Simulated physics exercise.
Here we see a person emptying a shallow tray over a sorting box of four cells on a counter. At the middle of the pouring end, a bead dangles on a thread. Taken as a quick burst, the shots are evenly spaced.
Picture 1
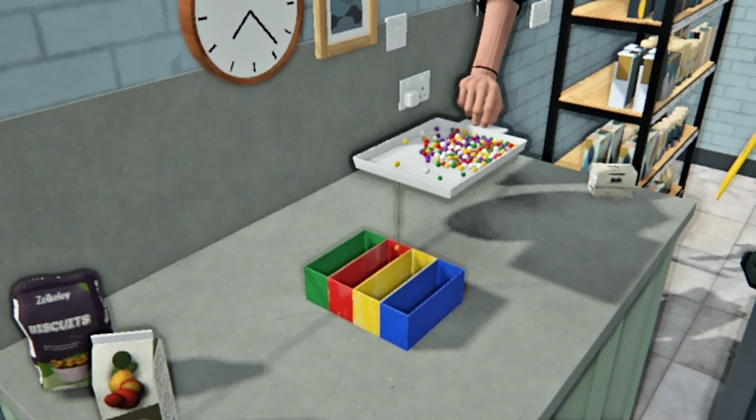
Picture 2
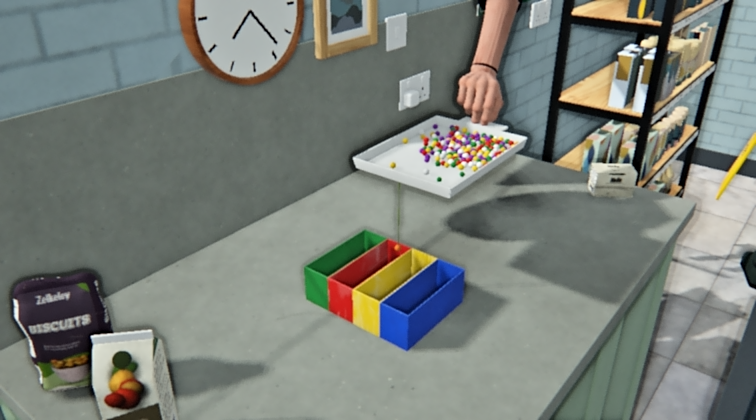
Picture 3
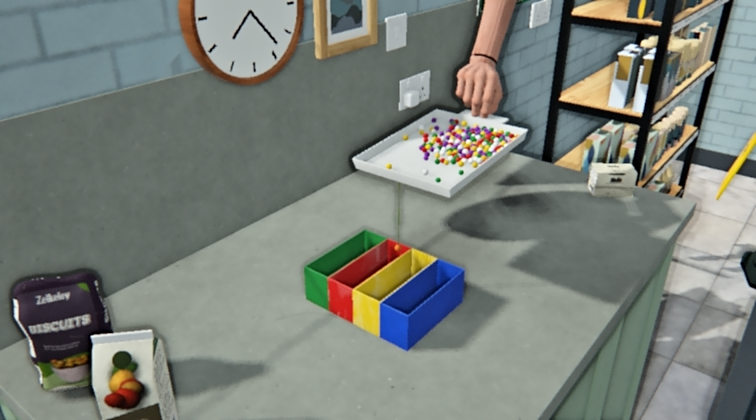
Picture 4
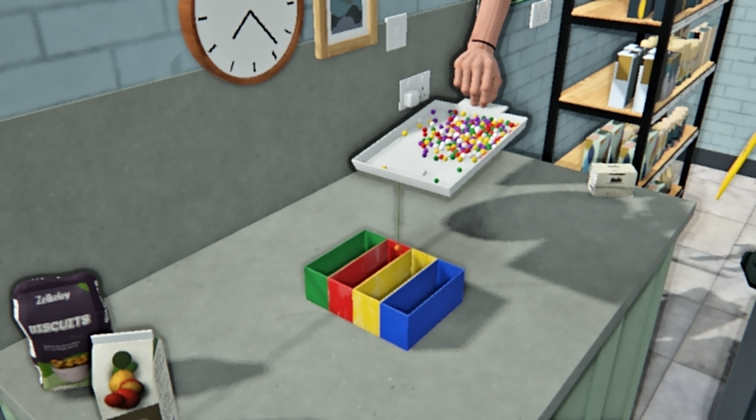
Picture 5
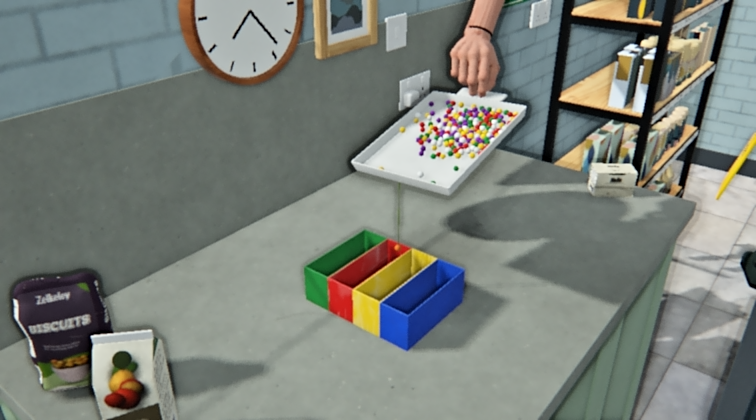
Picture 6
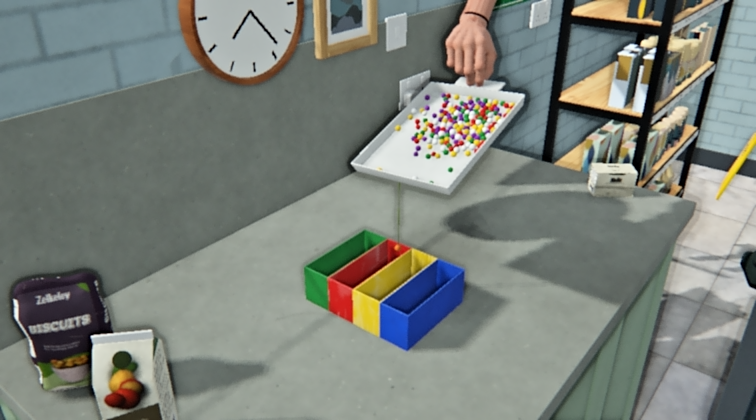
On a kitchen counter, a hand tilting a white tray of colourful beads above a four-coloured sorting box, the beads shifting.
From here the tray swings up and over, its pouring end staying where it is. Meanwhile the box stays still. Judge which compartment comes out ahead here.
I would say the green compartment.
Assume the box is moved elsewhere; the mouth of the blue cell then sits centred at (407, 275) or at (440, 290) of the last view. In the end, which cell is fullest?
First try: The red one; second try: That green cell.
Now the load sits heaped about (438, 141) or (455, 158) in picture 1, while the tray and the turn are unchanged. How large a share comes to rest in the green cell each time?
First some 40, then 40 per cent.
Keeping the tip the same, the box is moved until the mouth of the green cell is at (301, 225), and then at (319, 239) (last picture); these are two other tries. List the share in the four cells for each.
About 70 % and 90 %.
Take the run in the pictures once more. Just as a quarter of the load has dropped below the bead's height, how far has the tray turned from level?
65 degrees.
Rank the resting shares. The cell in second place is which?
It's the cell in red.
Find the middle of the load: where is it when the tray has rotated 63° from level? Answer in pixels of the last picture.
I'd put it at about (378, 174).
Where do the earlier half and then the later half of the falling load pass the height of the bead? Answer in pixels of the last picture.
Near (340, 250) and later near (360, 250).
Soon after the last picture, tray tipped steeply; about two thirds on the tray; a small part in the green cell; a stray few in the red cell; a stray few in the yellow cell; a stray few in the blue cell; about a quarter falling or outside the box.
A little later, tray tipped right over; about a quarter on the tray; about a quarter in the green cell; a small part in the red cell; a small part in the yellow cell; a stray few in the blue cell; about a third falling or outside the box.
Later still, tray tipped past a quarter turn; about half in the green cell; about a quarter in the red cell; a small part in the yellow cell; a stray few in the blue cell; about a quarter falling or outside the box.
By the end, tray tipped past a quarter turn; about half in the green cell; about a quarter in the red cell; a small part in the yellow cell; a stray few in the blue cell; about a quarter outside the box.
